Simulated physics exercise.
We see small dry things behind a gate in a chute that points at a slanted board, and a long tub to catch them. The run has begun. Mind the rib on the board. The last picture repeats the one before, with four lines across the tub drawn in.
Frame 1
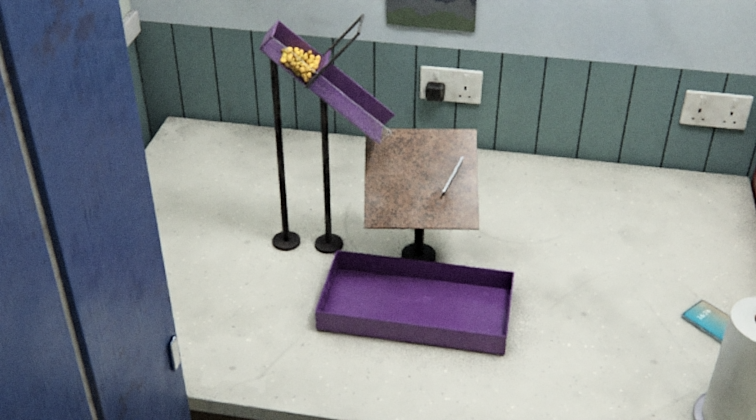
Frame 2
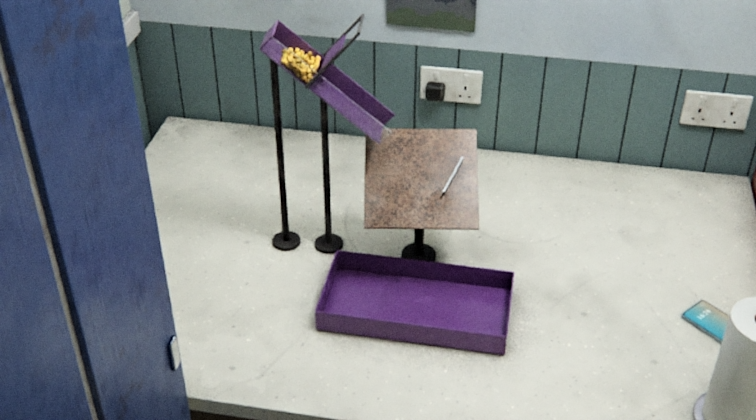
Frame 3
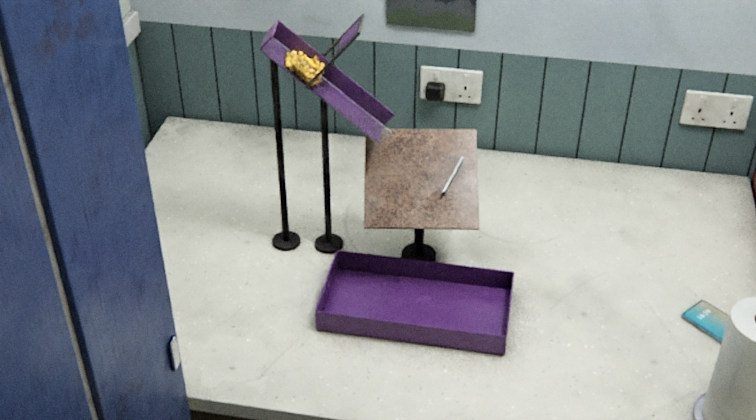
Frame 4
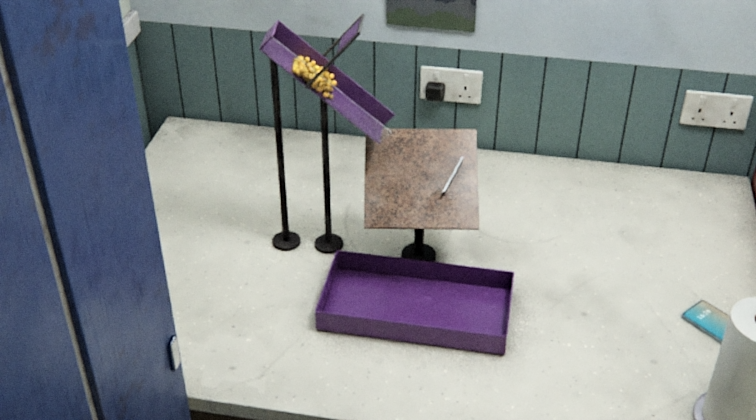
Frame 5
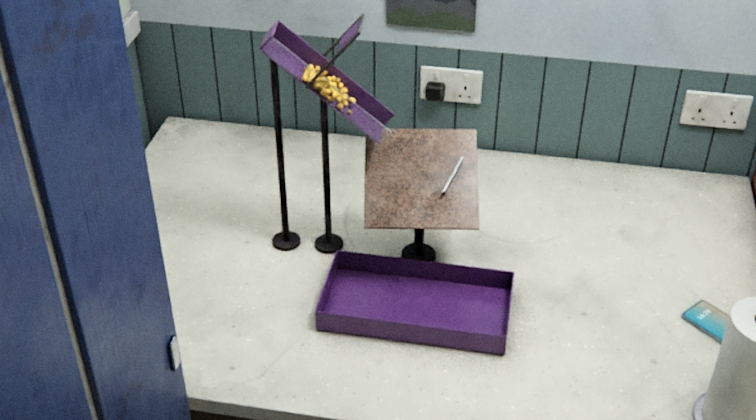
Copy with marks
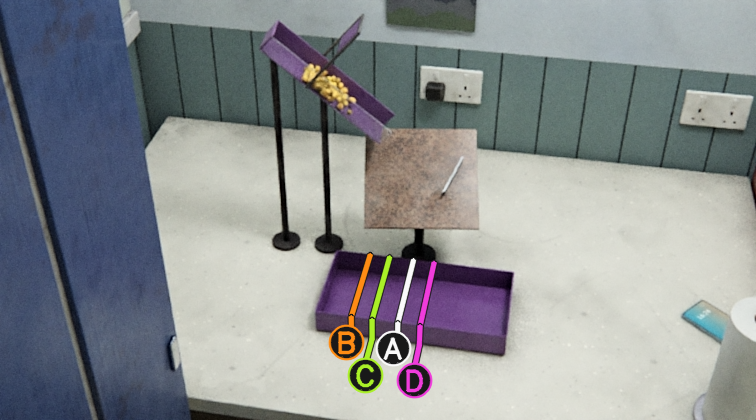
Yellow puffed corn balls sat bunched in a sloping purple chute as its gate swung up, then slid down to the right, spreading out above a slanted brown board and an empty purple tub.
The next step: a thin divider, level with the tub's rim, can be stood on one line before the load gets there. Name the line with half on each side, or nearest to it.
D beats the others.
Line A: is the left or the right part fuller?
Right.
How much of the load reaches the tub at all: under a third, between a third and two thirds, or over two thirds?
It is over two thirds.
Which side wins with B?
More lands on the right.
On the marked copy, line A crosses the front rim at (398, 322); line B crosses the front rim at (351, 316); line C crosses the front rim at (372, 319); line D crosses the front rim at (420, 325).
For line A, of what is caught, a stray few on the left of the divider, nearly all on the right.
For line B, of what is caught, none on the left of the divider, all on the right.
For line C, of what is caught, none on the left of the divider, all on the right.
For line D, of what is caught, about a third on the left of the divider, about two thirds on the right.
